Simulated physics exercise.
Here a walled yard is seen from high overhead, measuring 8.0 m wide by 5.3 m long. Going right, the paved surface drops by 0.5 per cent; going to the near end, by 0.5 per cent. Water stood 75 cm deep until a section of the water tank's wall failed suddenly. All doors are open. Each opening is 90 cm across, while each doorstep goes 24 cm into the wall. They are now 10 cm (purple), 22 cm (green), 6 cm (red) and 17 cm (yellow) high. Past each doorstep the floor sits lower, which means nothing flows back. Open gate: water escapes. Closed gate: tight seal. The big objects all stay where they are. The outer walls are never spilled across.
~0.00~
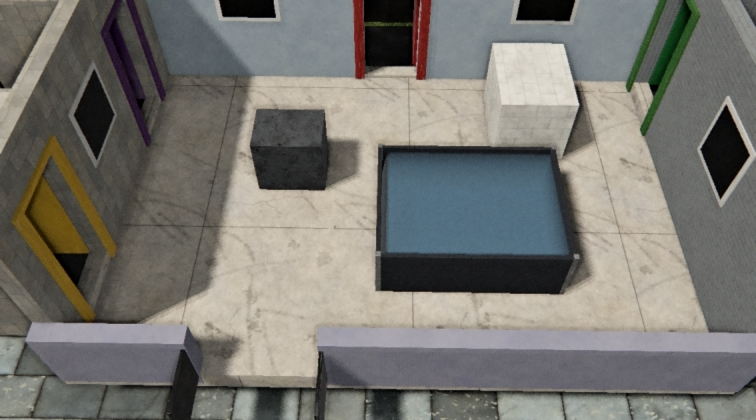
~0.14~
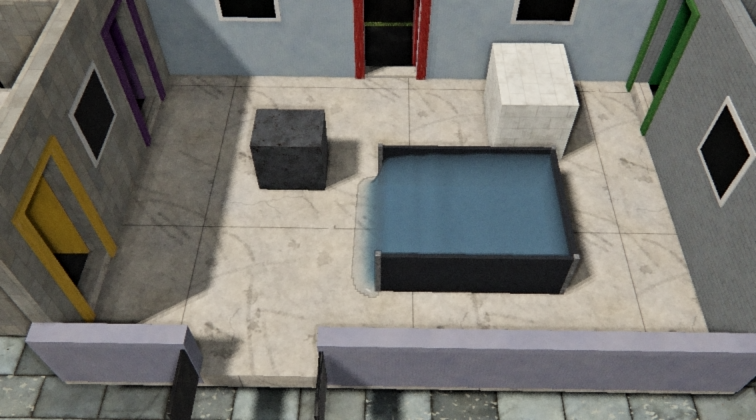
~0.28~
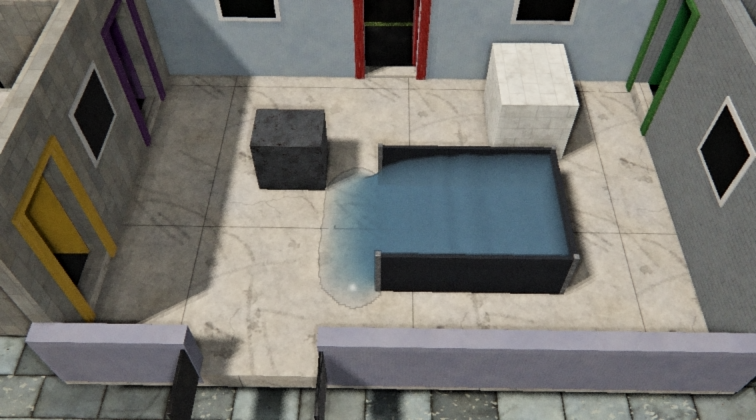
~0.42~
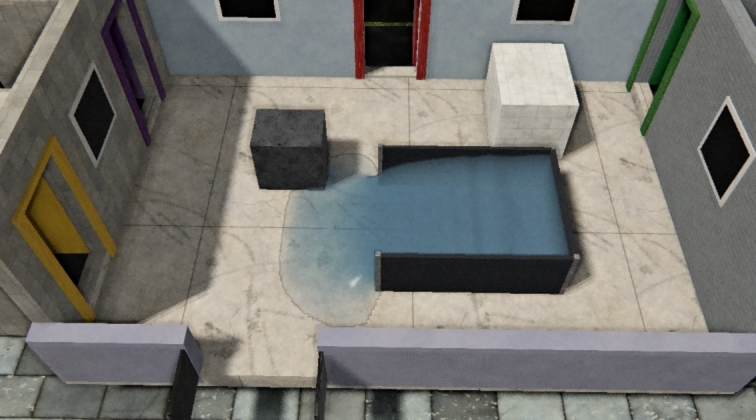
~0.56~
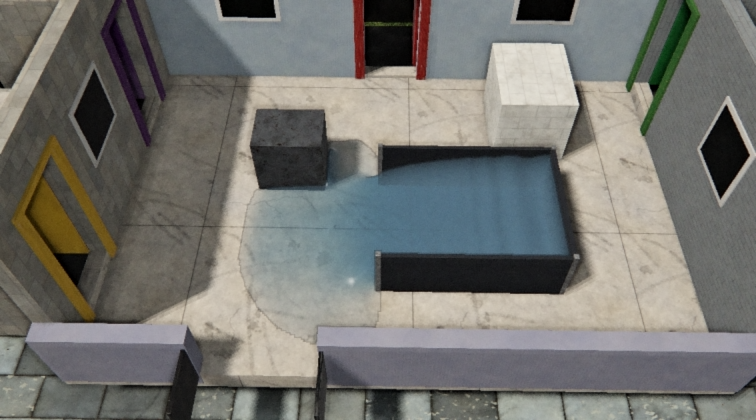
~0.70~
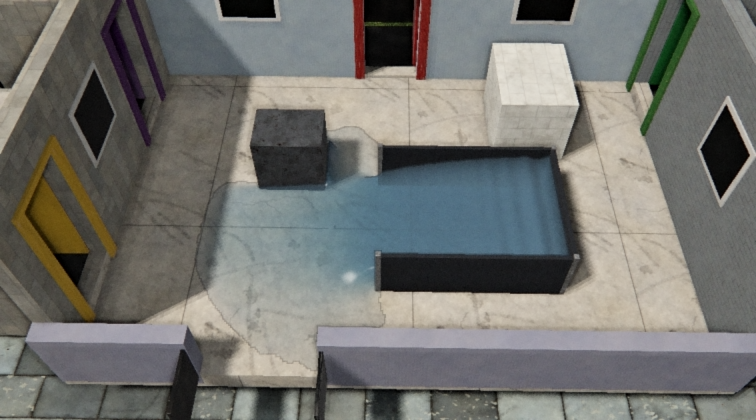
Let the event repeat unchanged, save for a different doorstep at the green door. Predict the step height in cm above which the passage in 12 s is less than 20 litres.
About 7.5 cm of height.
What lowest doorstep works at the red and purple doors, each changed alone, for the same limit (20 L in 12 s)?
Some 8.0 cm for red, some 8.5 cm for purple.
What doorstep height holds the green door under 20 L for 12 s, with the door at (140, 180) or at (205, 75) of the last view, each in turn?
Minimums: About 25 cm and 17 cm.
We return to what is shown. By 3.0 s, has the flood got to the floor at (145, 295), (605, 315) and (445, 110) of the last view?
Listed order - soaked through, unwetted, soaked through.
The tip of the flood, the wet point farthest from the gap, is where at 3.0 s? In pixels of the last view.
Near pixel (170, 77).
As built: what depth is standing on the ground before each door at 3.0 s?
Purple door 11 cm, green door 0 cm, red door 10 cm, yellow door 35 cm.
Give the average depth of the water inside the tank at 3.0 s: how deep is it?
Averaged depth comes out at about 19 cm.
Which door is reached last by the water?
The green one.
After 1.4 s water covers 40 % of the floor, deepest (38 cm) near (125, 216); it has not reached the green door.
After 3.0 s water covers 50 % of the floor, deepest (36 cm) near (81, 354); it has not reached the green door.
After 12.0 s water covers 100 % of the floor, deepest (13 cm) near (628, 363); 9 cm at the green door, 0 litres in over its 22 cm doorstep.
At the green door as built, the water arrived by 5.0 s and peaked near 11 cm at 8.6 s.
With a doorstep of 6.5 cm, 29 litres would have come in within the 12 s; with 8.5 cm, 11 litres. So under 20 litres takes about 7.5 cm.
